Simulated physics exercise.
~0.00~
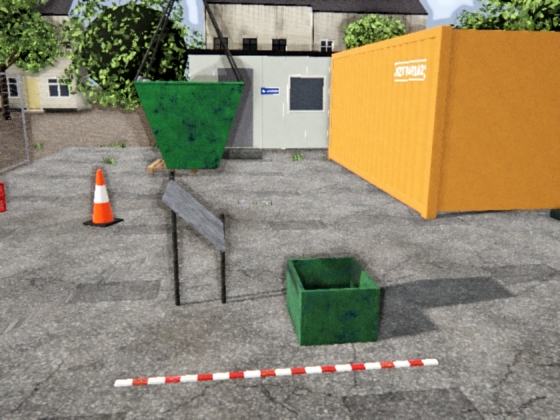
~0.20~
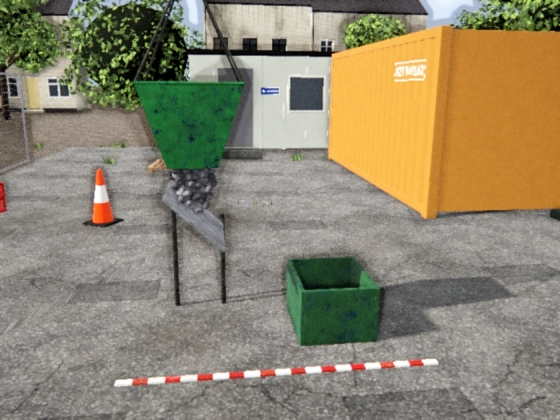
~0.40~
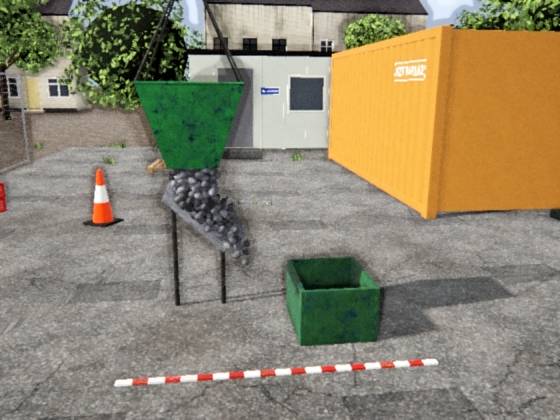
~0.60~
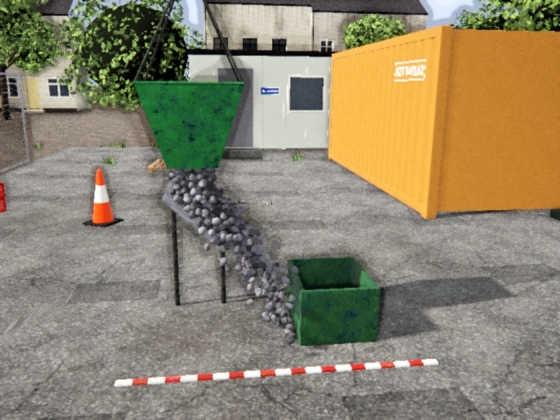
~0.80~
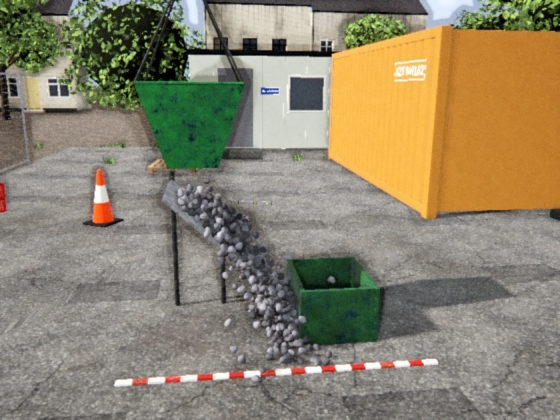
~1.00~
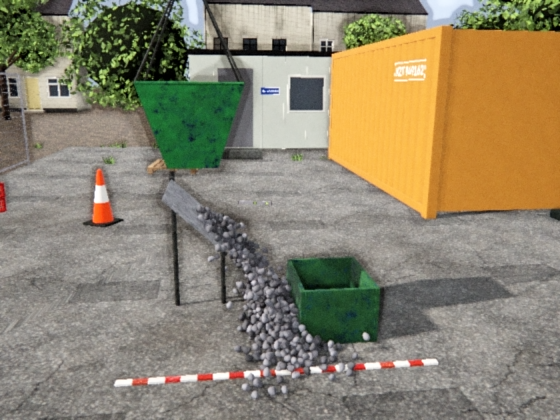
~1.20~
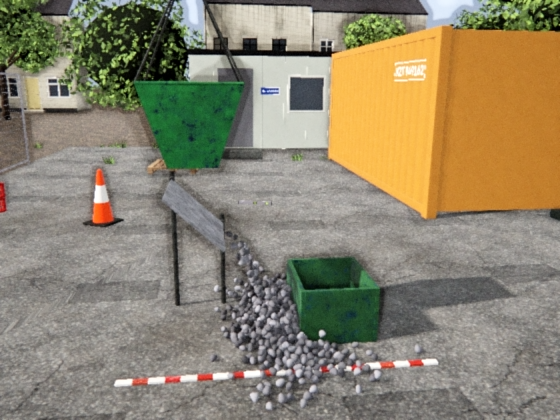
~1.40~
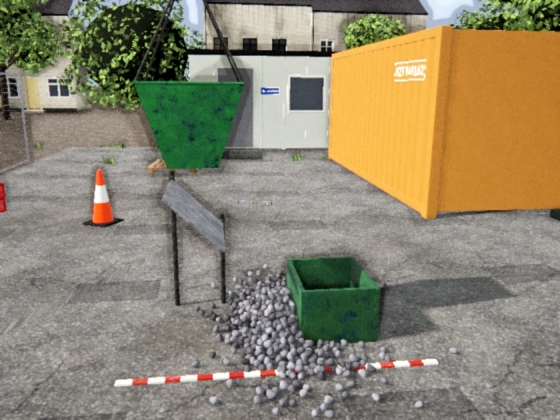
In a paved yard, grey stones drop from a green skip, slide down a sloping plate and heap beside a bin.
